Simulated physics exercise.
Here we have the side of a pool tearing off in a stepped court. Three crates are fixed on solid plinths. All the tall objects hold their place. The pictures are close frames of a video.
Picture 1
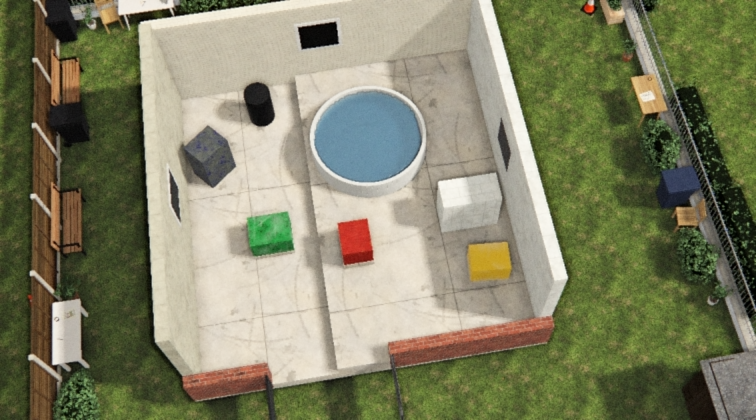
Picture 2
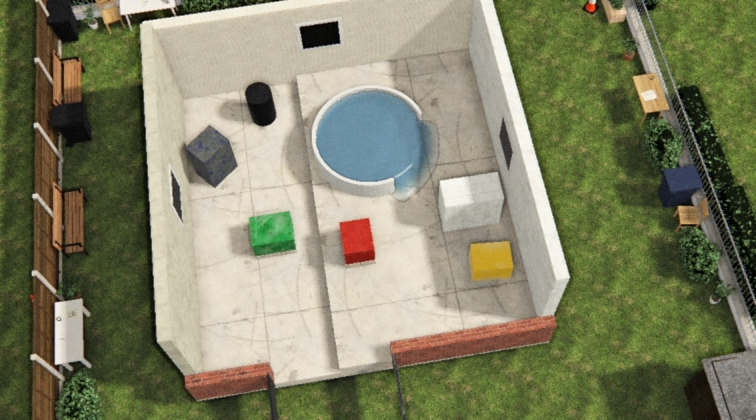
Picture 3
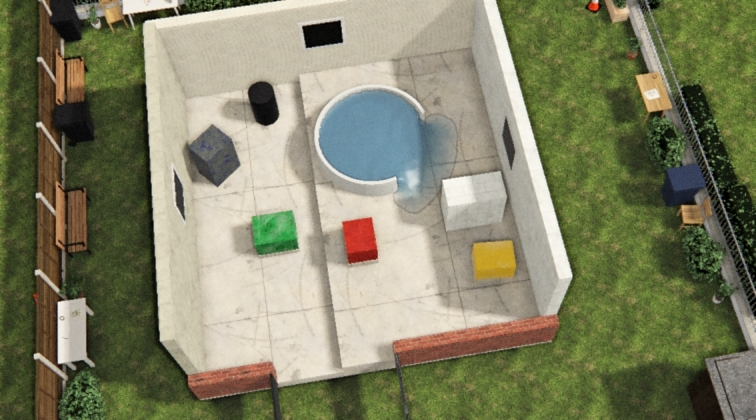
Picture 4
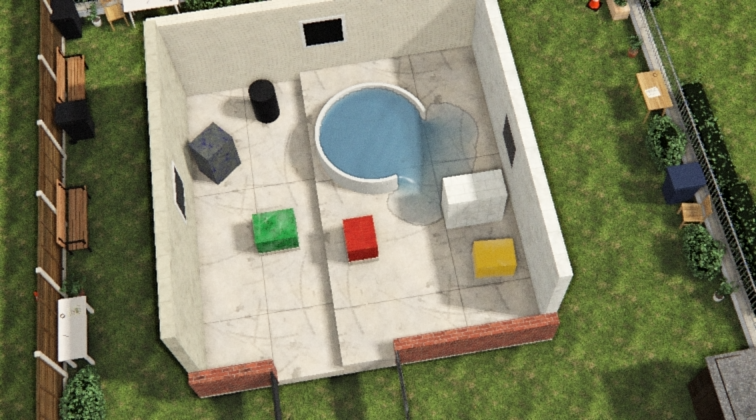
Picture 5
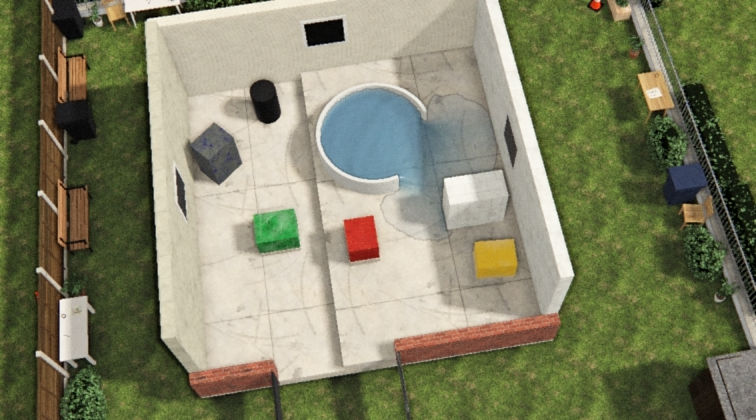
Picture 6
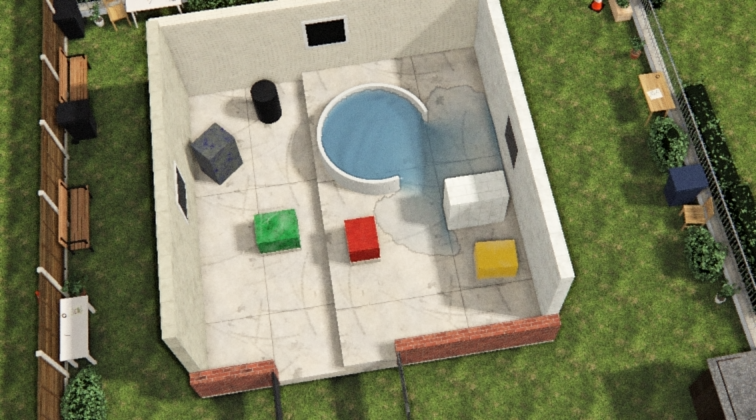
Water pours from the round pool's broken right side and spreads around the white block.
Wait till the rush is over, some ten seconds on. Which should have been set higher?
In the end: The red crate keeps dry; the green crate keeps dry; the yellow crate keeps dry.
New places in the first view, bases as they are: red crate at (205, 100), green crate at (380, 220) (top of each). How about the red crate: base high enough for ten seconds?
In short: The red crate keeps dry.
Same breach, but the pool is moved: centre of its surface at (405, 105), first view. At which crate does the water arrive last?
The green-painted one.
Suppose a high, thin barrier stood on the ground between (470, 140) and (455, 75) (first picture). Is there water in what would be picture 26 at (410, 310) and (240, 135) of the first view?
One after the other: Wet, clear.
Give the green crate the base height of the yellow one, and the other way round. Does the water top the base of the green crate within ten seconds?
My reading: The green crate is spared.
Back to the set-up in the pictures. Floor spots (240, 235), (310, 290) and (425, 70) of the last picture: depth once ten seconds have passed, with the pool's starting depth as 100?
In that order: 6, 4 and 16 per cent.
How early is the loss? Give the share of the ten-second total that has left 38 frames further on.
Near 45 in a hundred.
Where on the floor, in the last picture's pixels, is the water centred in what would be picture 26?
I would point to (429, 167).
A moment on, water covers 15 % of the floor; the red crate water round its plinth, the green crate not reached, the yellow crate water round its plinth.
Next, water covers 25 % of the floor; the red crate water round its plinth, the green crate not reached, the yellow crate water round its plinth.
Then, water covers 40 % of the floor; the red crate water round its plinth, the green crate not reached, the yellow crate water round its plinth.
Later, water covers 65 % of the floor; the red crate water round its plinth, the green crate water round its plinth, the yellow crate water round its plinth.
In the end, water covers 95 % of the floor; the red crate stayed above the water, the green crate stayed above the water, the yellow crate stayed above the water.
